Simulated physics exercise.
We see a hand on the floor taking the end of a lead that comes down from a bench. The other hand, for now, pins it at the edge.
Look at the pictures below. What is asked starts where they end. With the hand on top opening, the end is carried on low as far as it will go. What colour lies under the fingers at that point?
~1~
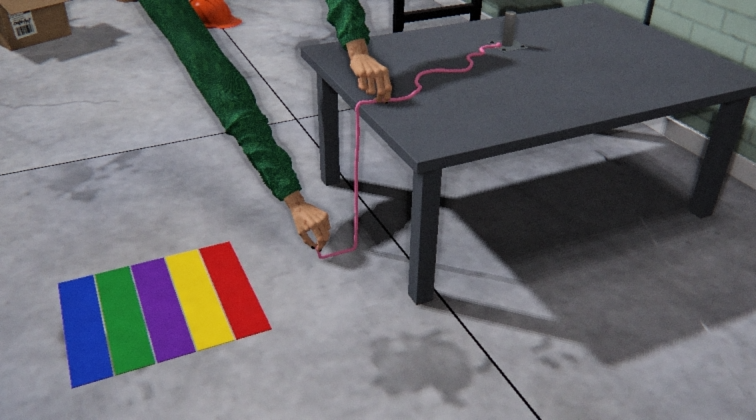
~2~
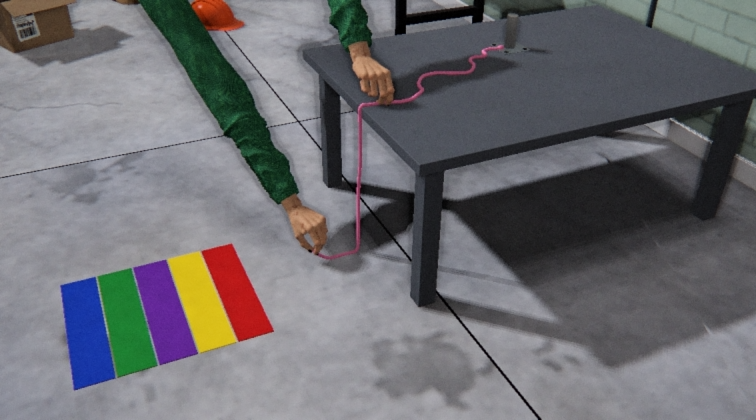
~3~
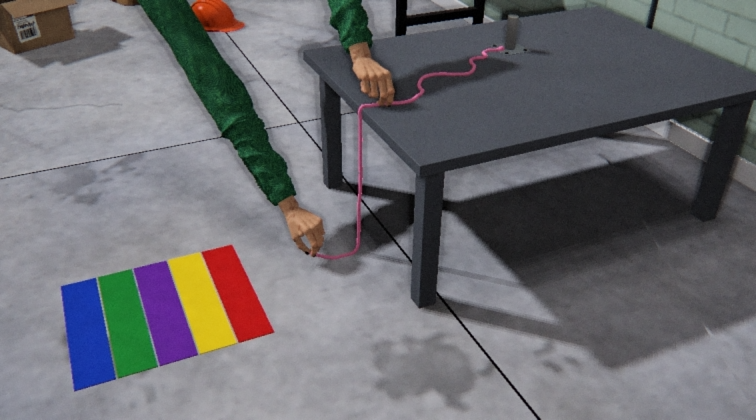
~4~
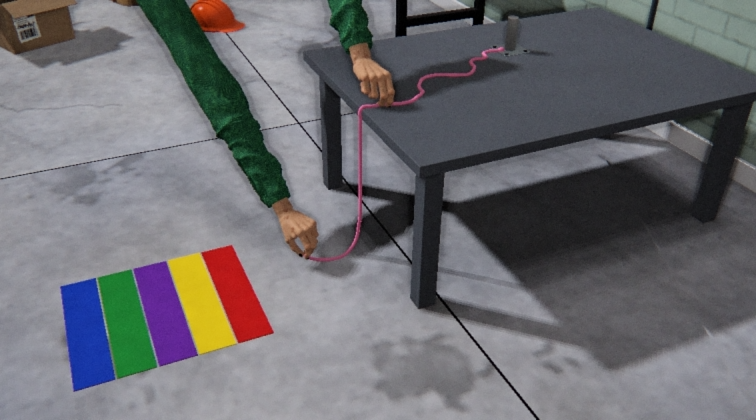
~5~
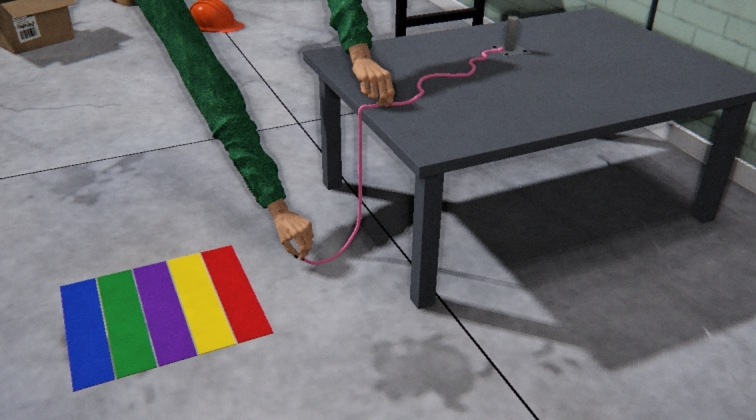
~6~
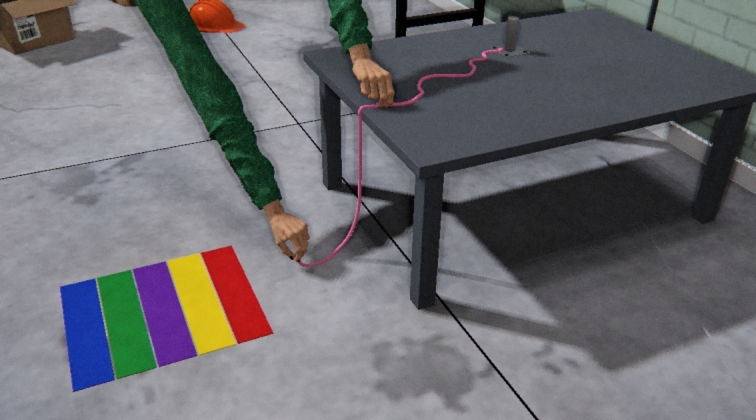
Purple.
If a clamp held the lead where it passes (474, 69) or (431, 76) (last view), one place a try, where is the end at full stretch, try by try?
First try at (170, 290), second at (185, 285).
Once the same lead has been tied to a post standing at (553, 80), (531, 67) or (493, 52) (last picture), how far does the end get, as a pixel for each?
Approximate pixels in order: (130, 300), (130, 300), (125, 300).
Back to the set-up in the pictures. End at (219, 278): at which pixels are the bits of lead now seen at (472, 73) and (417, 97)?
Point one: (443, 70); point two: (365, 97).
Early on, end near (220, 278); over red.
Midway, end near (177, 289); over purple.
At the end of the slack, end near (149, 296); over purple. It halts on the purple strip.
